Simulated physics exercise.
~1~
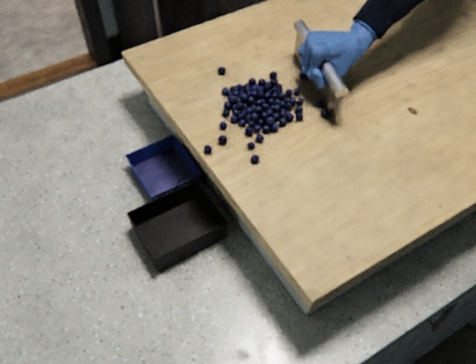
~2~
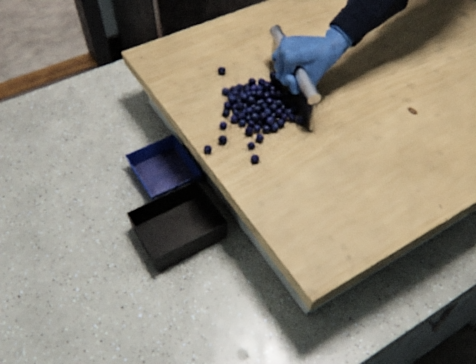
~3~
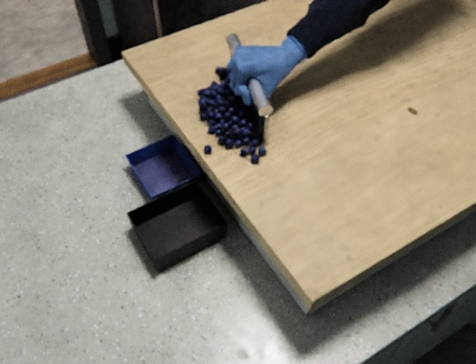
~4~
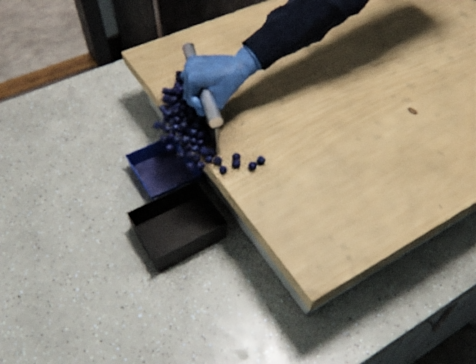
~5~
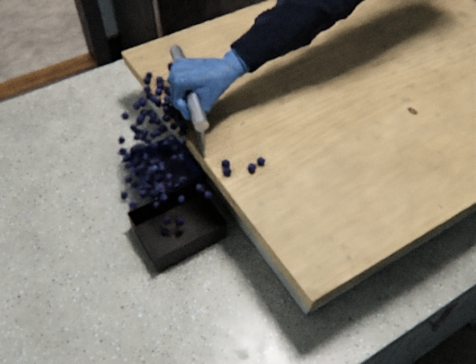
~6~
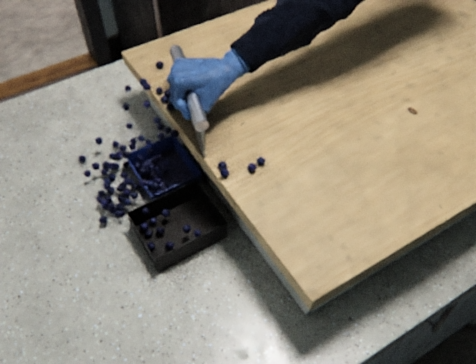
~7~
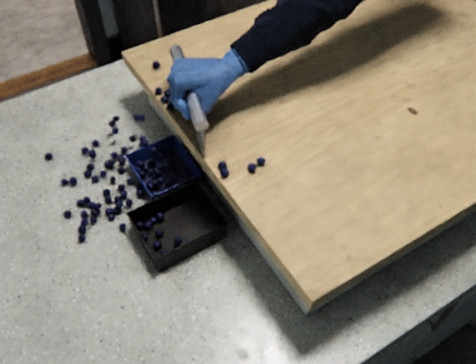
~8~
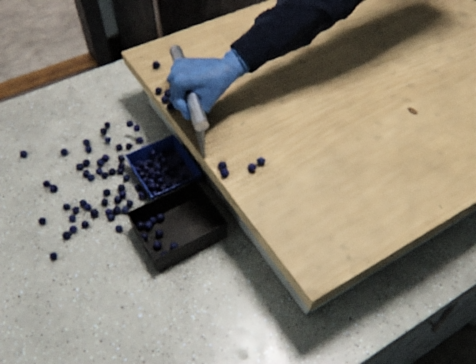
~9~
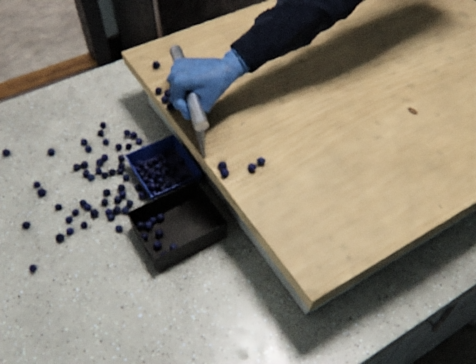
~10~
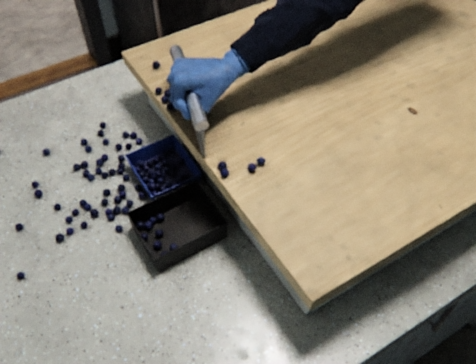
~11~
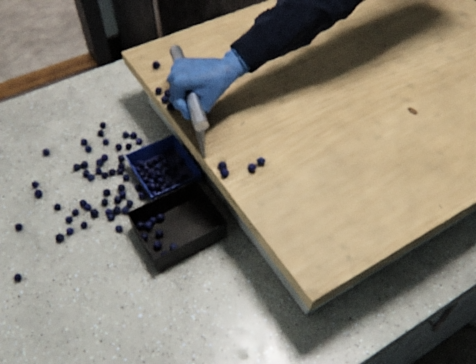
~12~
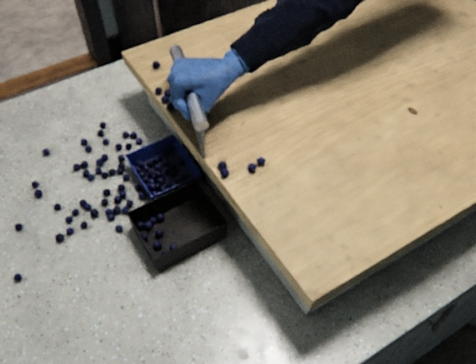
At the start, a blue-gloved hand holds a scraper beside a loose pile of dark blueberries on a wooden board, with a blue tin and a black tin below its left edge. The hand sweeps the scraper leftward, bunching the berries together and pushing them toward the edge. It stops at the edge as the berries pour over in a wide spill. Some drop into the blue tin and fewer into the black one, while many miss and scatter left across the speckled surface. The berries come to rest, with a few still on the board beside the motionless hand.
